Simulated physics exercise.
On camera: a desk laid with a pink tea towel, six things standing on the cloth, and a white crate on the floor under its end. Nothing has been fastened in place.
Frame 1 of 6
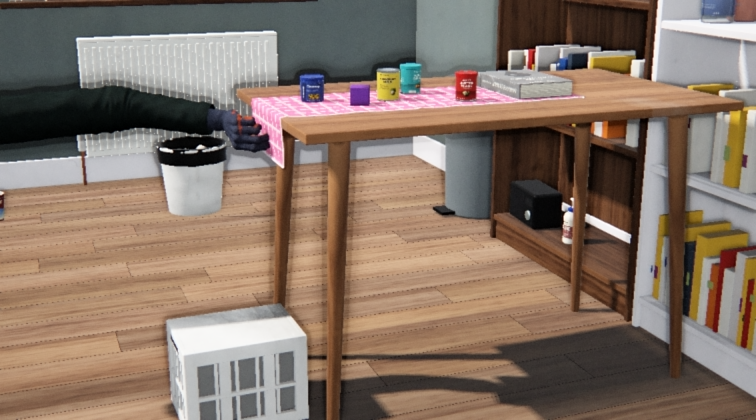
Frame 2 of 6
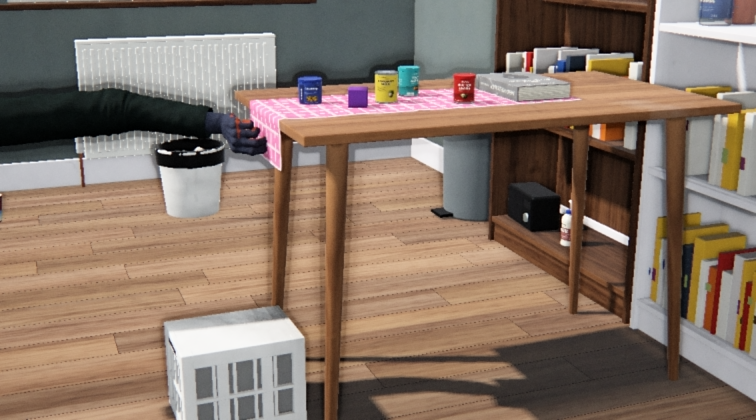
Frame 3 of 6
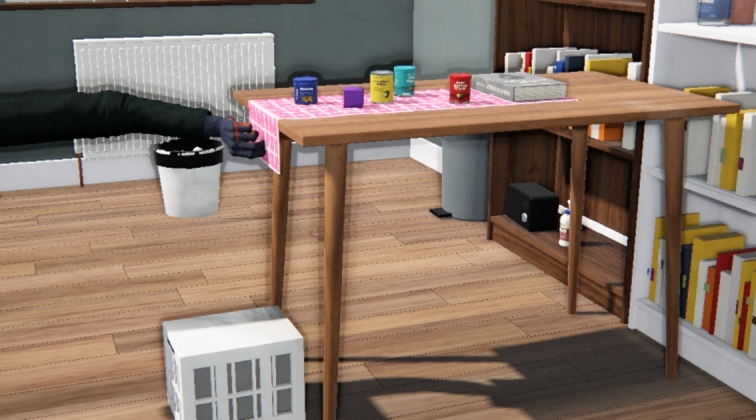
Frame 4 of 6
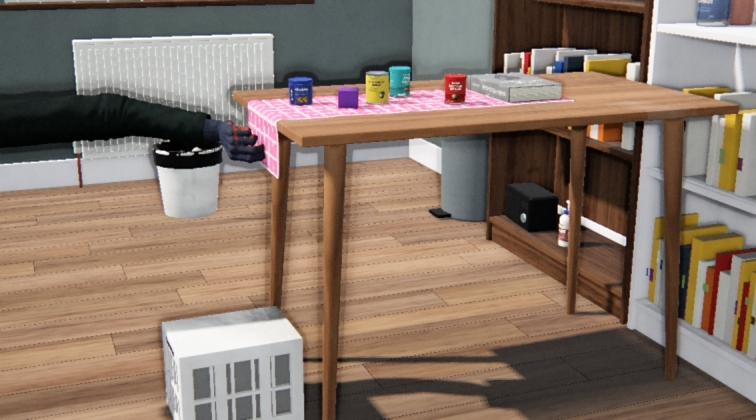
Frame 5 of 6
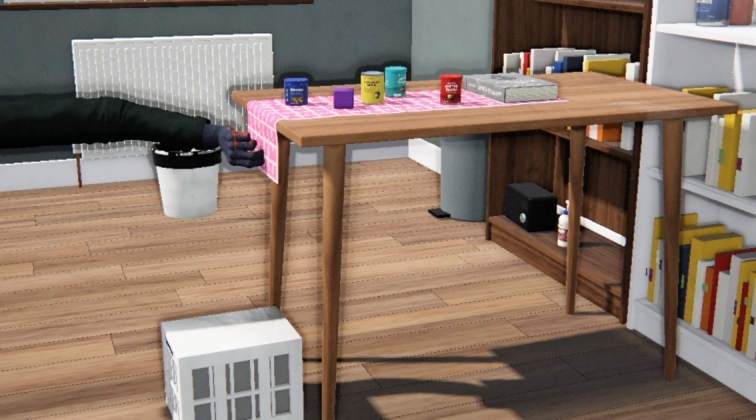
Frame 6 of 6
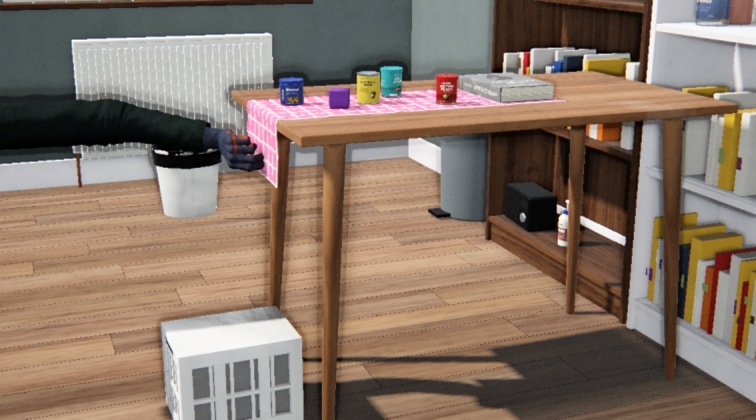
In a room with bookshelves, a dark-sleeved arm slowly pulling a pink cloth left over a wooden table, small containers shifting along.
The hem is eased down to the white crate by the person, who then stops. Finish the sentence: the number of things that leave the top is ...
It is four.
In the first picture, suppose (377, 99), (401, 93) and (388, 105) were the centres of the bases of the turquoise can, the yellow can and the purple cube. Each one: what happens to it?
In the end the turquoise can is no longer up there, the yellow can is no longer up there and the purple cube is no longer up there.
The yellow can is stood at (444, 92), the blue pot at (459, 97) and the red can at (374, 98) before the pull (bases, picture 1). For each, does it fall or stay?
The yellow can ends up still aboard, the blue pot ends up still aboard, the red can ends up knocked off.
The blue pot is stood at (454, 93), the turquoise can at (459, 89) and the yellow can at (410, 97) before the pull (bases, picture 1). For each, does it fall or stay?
Of these three, the blue pot rides it out, the turquoise can rides it out, the yellow can takes a tumble.
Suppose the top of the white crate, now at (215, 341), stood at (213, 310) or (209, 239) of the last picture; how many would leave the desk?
The count would be 3 and then 1.
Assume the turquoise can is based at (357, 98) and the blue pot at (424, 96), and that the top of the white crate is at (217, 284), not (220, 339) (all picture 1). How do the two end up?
Outcome for the turquoise can: It is lost. Outcome for the blue pot: It stays.
Soon after, hem near (263, 239); blue pot gone.
Then, hem near (262, 288); blue pot, purple cube and yellow can gone.
Further on, hem on the crate; blue pot, purple cube, yellow can and turquoise can gone.
At rest, hem on the crate; blue pot, purple cube, yellow can and turquoise can gone. It carries off four.
